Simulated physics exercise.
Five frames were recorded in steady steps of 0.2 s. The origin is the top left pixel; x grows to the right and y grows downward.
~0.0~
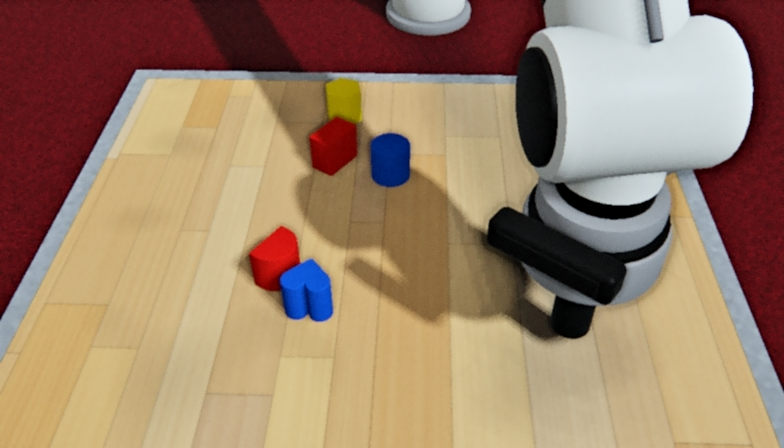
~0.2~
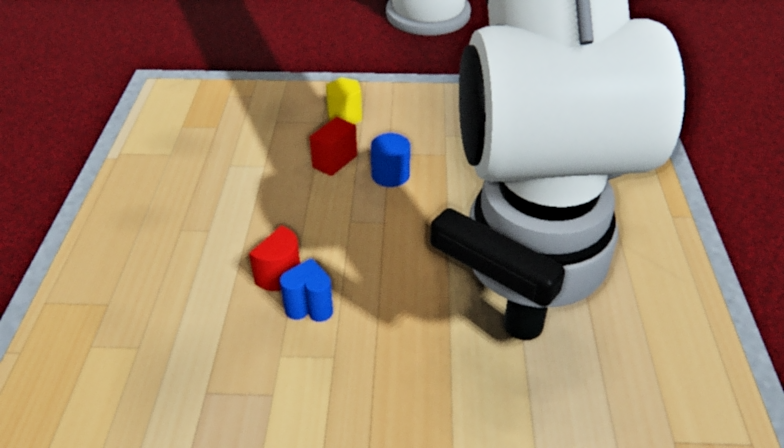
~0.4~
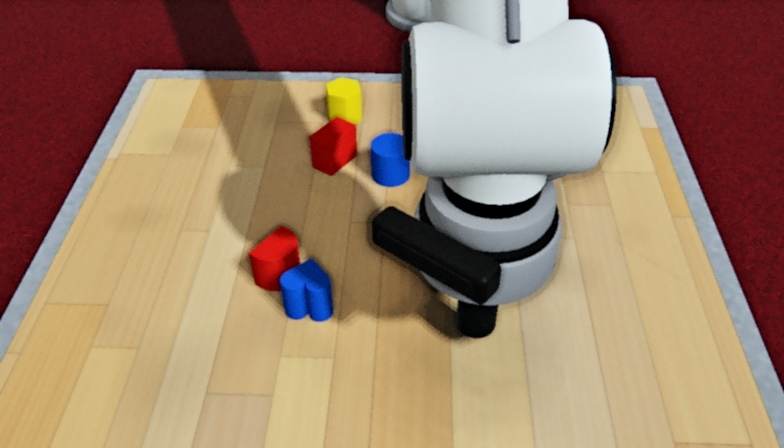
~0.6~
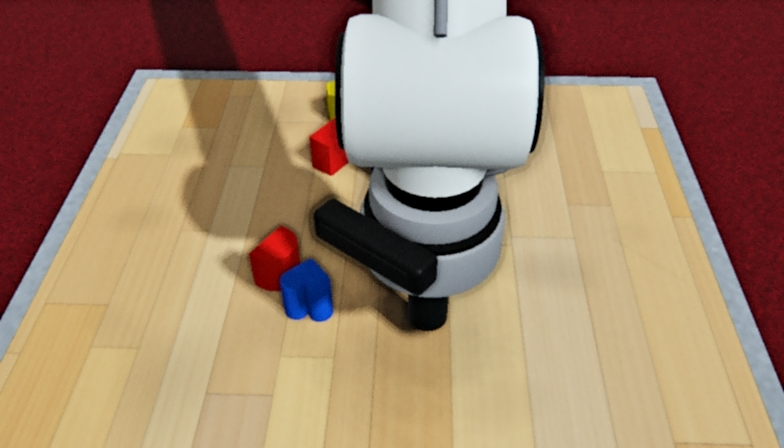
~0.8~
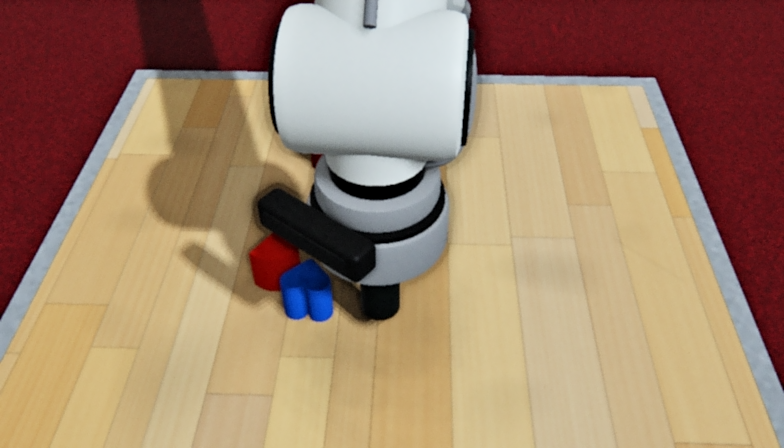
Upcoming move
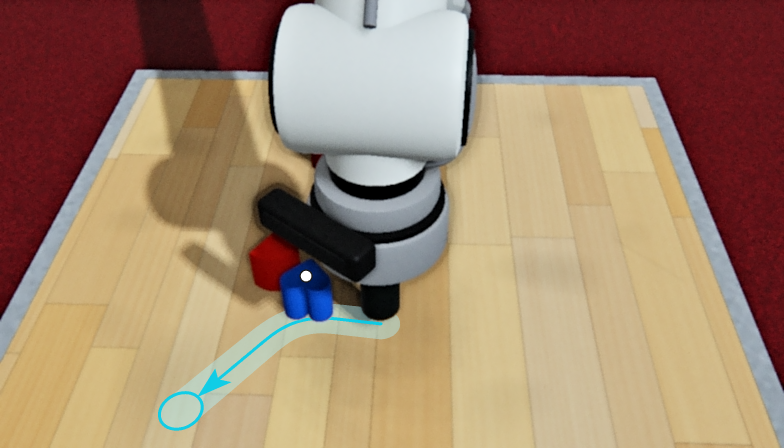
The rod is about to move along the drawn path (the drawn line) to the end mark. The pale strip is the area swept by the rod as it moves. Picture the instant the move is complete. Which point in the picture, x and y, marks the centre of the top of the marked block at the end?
I predict (259, 269).
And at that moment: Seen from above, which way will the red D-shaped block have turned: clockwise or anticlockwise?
Watching from overhead, you'd notice the red D-shaped block rotating clockwise.
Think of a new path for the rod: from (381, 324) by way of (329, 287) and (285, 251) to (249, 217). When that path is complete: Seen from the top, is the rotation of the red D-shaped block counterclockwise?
That would be a yes.
Path on the board, from (381, 324) by way of (307, 319) and (244, 358) to (181, 411); the dot is on the blue heart block.
What follows on the original path. One third of the way, rod (305, 302); red D-shaped block (271, 240), turned 15° clockwise; blue heart block (270, 268), turned 30° clockwise.
Two thirds of the way, rod (239, 341); red D-shaped block (270, 240), turned 20° clockwise; blue heart block (259, 269), turned 60° clockwise.
At the end, rod (175, 394); red D-shaped block (270, 240), turned 20° clockwise; blue heart block (259, 269), turned 60° clockwise.
